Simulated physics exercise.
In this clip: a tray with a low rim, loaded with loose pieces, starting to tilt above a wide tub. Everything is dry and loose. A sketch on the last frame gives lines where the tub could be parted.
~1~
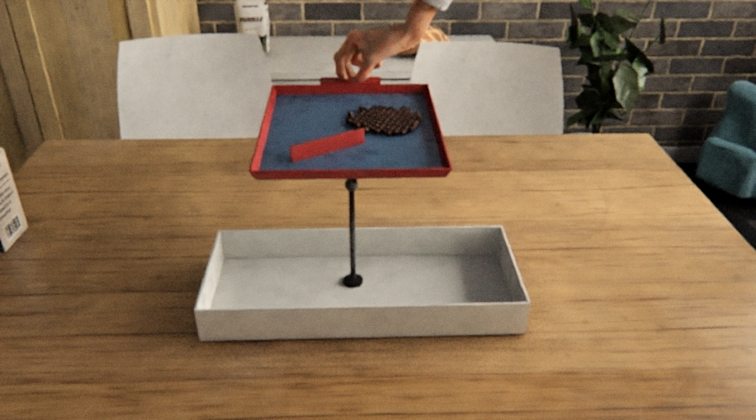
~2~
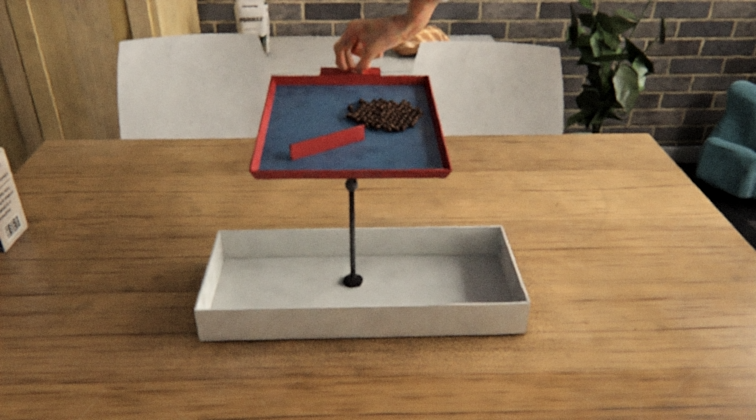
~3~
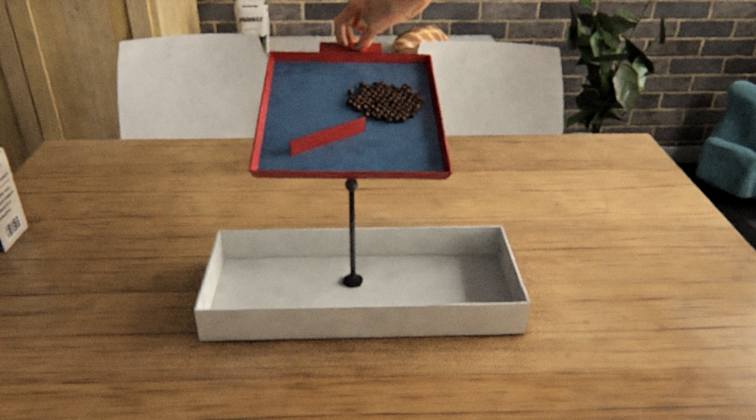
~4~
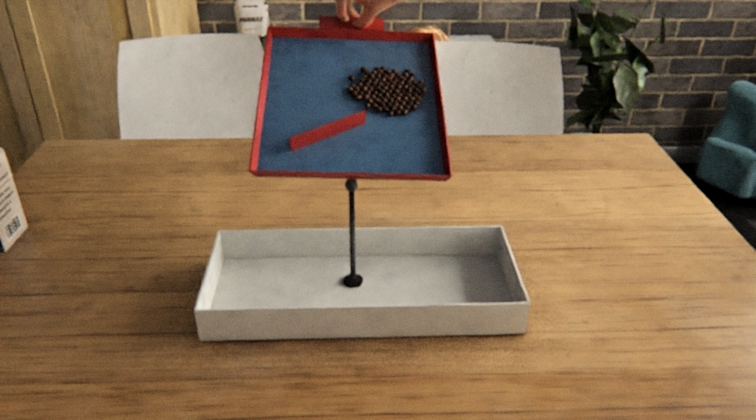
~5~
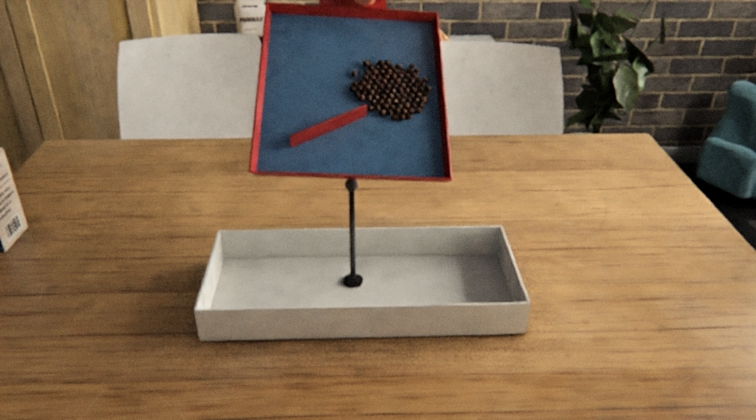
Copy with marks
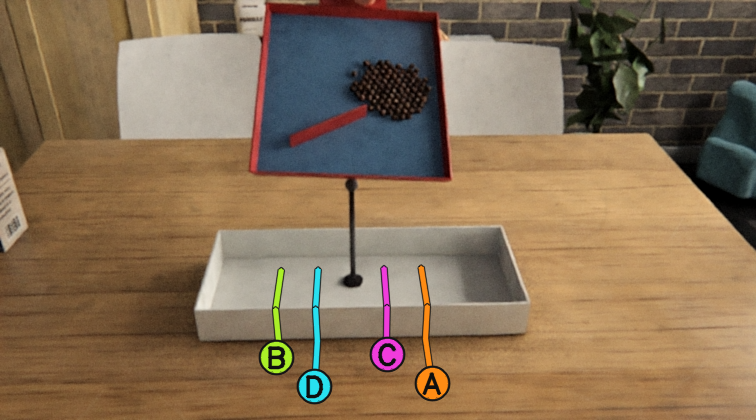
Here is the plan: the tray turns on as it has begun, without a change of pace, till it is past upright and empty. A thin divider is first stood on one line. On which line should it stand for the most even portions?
Choose A.
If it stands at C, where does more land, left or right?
Right.
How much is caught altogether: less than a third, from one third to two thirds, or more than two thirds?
More than two thirds.
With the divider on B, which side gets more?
The right side.
On the marked copy, line A crosses the front rim at (427, 305); line B crosses the front rim at (275, 308); line C crosses the front rim at (386, 306); line D crosses the front rim at (315, 307).
Choosing A, of what is caught, roughly half on the left of the divider, roughly half on the right.
Choosing B, of what is caught, about a tenth on the left of the divider, almost all on the right.
Choosing C, of what is caught, about a tenth on the left of the divider, the larger part on the right.
Choosing D, of what is caught, about a tenth on the left of the divider, almost all on the right.
